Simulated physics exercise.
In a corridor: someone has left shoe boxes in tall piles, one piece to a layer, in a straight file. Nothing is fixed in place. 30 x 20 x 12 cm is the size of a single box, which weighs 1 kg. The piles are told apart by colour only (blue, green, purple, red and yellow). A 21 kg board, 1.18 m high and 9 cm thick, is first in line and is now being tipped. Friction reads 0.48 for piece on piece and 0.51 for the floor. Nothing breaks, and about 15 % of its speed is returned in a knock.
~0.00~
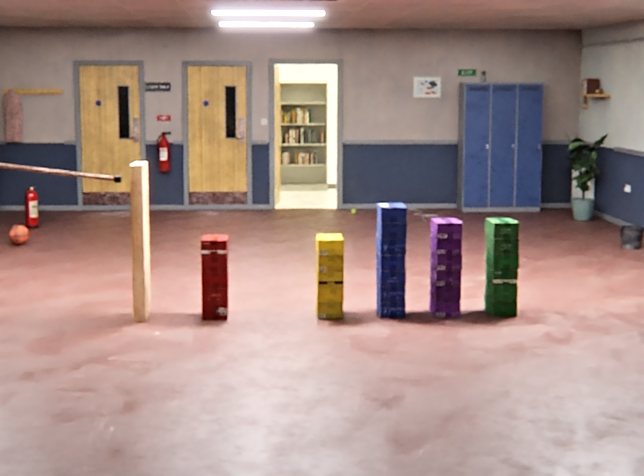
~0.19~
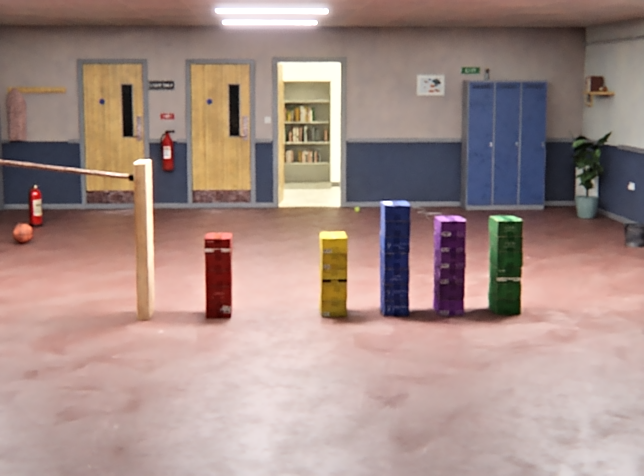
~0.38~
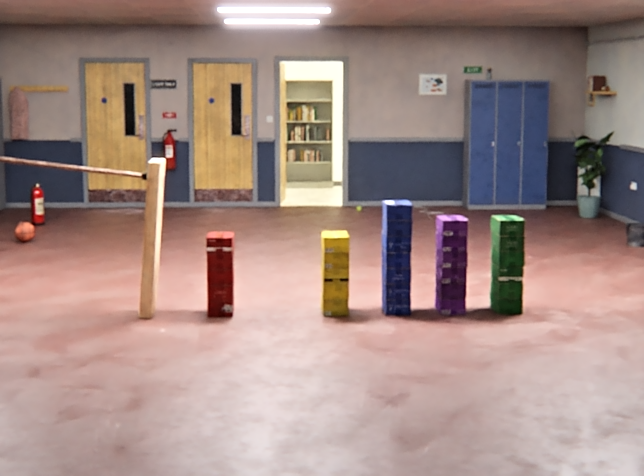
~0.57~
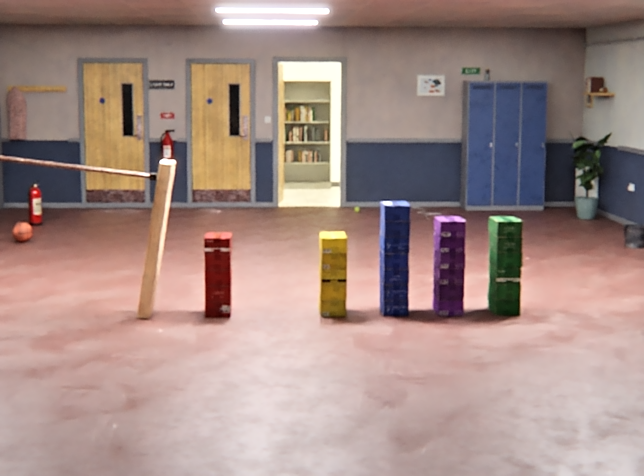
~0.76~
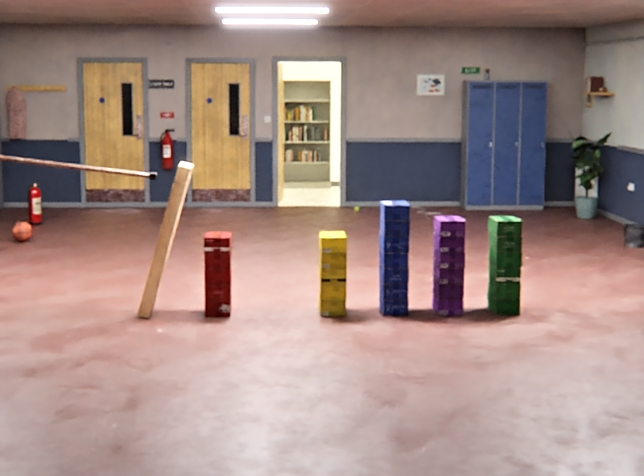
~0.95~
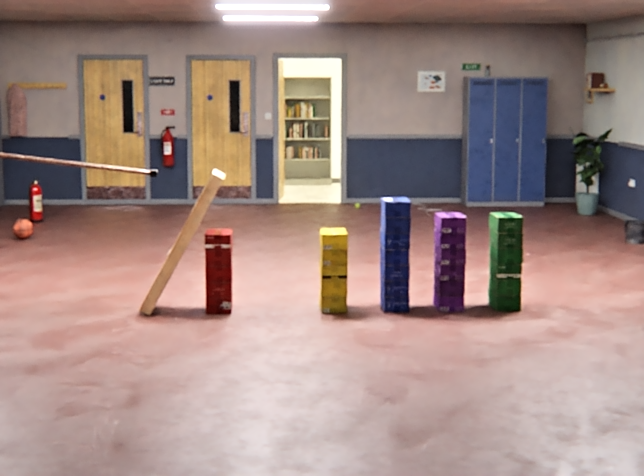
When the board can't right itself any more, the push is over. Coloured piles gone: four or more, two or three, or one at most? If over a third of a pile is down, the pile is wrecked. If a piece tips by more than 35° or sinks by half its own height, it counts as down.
One at most.
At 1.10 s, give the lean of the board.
Around 40 degrees.
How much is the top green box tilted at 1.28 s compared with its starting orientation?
About 0 degrees.
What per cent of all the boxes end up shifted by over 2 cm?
That makes 30 percent.
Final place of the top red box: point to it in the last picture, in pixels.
Around (318, 296).
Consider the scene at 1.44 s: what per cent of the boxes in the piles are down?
15 %.
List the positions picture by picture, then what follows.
In the first frame (we follow the side turned to the camera), pole end (116, 180) 9 cm short, board 0° from upright; top red box (214, 248); top blue box (394, 215); no other piece has moved.
Pole end (131, 178) 4 mm short, board 0° from upright; top purple box (453, 229), in the second frame.
Pole end (145, 177) 8 cm in, board 4° from upright; top purple box (455, 228); no other piece has moved, in the third frame.
Pole end (152, 177) 15 cm in, stopped, board 9° from upright; top green box (510, 229); no other piece has moved, in the fourth frame.
Pole end (152, 177) 15 cm in, stopped, board 16° from upright; top blue box (397, 213); no other piece has moved, in the fifth frame.
Pole end (153, 174) 15 cm in, stopped, board 29° from upright; top blue box (398, 210); top green box (511, 225); no other piece has moved, in the sixth frame.
Around 1.10 s, board 40° from upright; none of the 29 boxes down, 5 disturbed; top red box tipped 13°.
Around 1.28 s, board 61° from upright; 4 of the 29 boxes down; top red box tipped 45°, 14 cm lower.
Around 1.44 s, board 90° from upright; 4 of the 29 boxes down; top red box on its side.
Finally (2.4 s), board 78° from upright; 4 of the 29 boxes down; top red box on its side; top yellow box displaced 25 mm. Wrecked, red. Seen by the last camera, middles, top red box near (318, 296), top yellow box near (337, 239).
